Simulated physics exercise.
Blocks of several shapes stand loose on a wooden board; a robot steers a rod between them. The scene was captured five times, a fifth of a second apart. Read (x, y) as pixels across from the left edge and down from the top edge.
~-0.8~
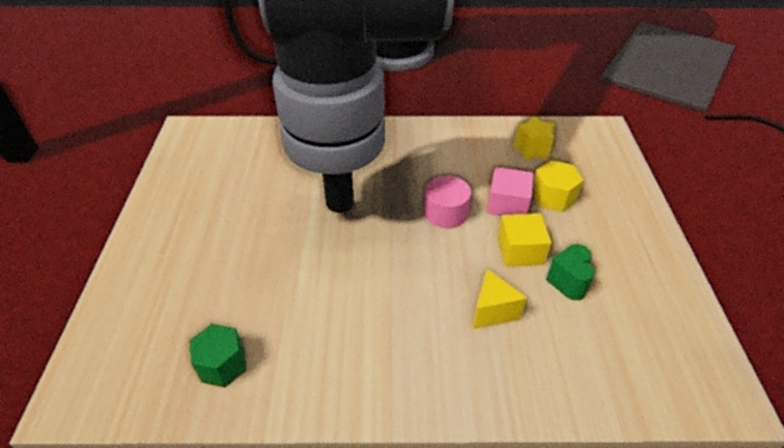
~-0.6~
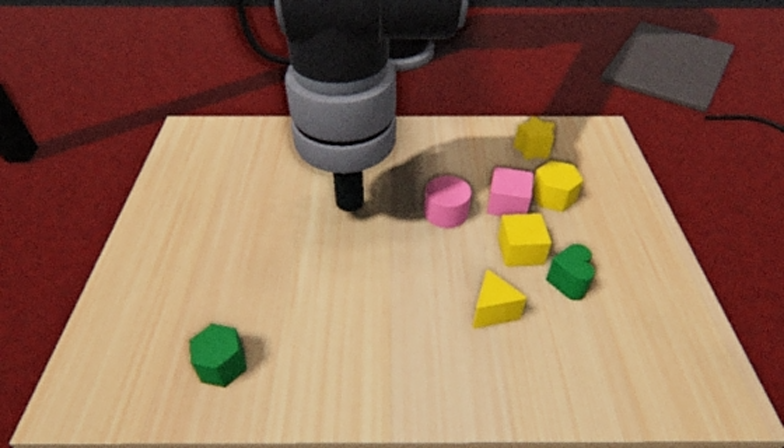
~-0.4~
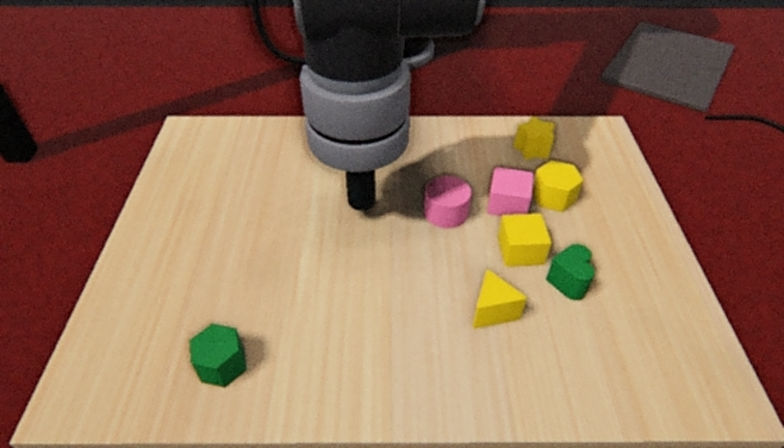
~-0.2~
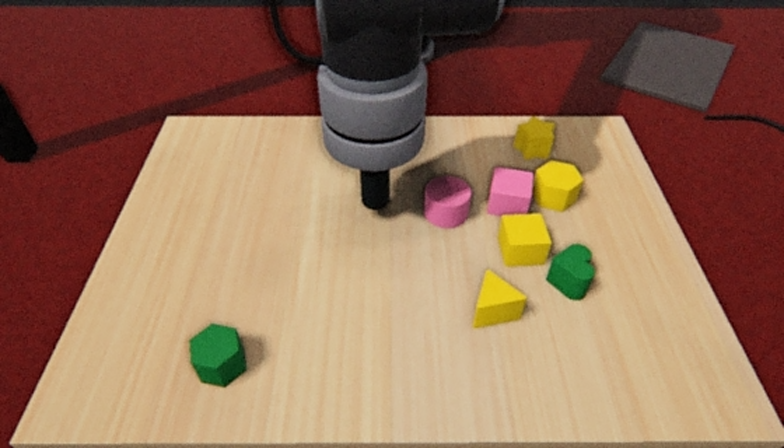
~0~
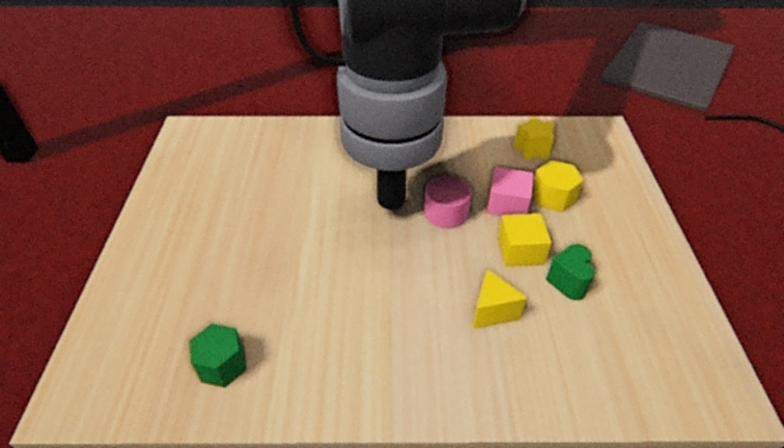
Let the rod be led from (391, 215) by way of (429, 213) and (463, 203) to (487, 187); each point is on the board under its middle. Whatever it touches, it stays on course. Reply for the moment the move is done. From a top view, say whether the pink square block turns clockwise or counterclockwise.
Answer: Anticlockwise.
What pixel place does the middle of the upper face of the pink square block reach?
Pixel (552, 187).
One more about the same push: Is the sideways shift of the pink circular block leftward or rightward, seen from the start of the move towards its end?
Moves right.
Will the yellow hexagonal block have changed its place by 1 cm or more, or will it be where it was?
From what I can tell, it won't keep its place.
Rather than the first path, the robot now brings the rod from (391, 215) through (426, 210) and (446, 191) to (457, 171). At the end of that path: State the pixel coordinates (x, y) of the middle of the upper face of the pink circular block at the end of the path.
The centre of its top will be at (478, 188).
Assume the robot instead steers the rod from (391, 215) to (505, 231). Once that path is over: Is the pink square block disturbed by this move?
Displaced.
The first path, step by step. One third of the way, rod (431, 200); pink circular block (469, 189).
Two thirds of the way, rod (465, 190); pink circular block (502, 191); pink square block (544, 185), turned 40° anticlockwise; yellow hexagonal block (573, 171), turned 20° anticlockwise.
At the end, rod (490, 174); pink circular block (508, 191); pink square block (552, 187), turned 45° anticlockwise; yellow square block in place; yellow hexagonal block (579, 170), turned 25° anticlockwise.
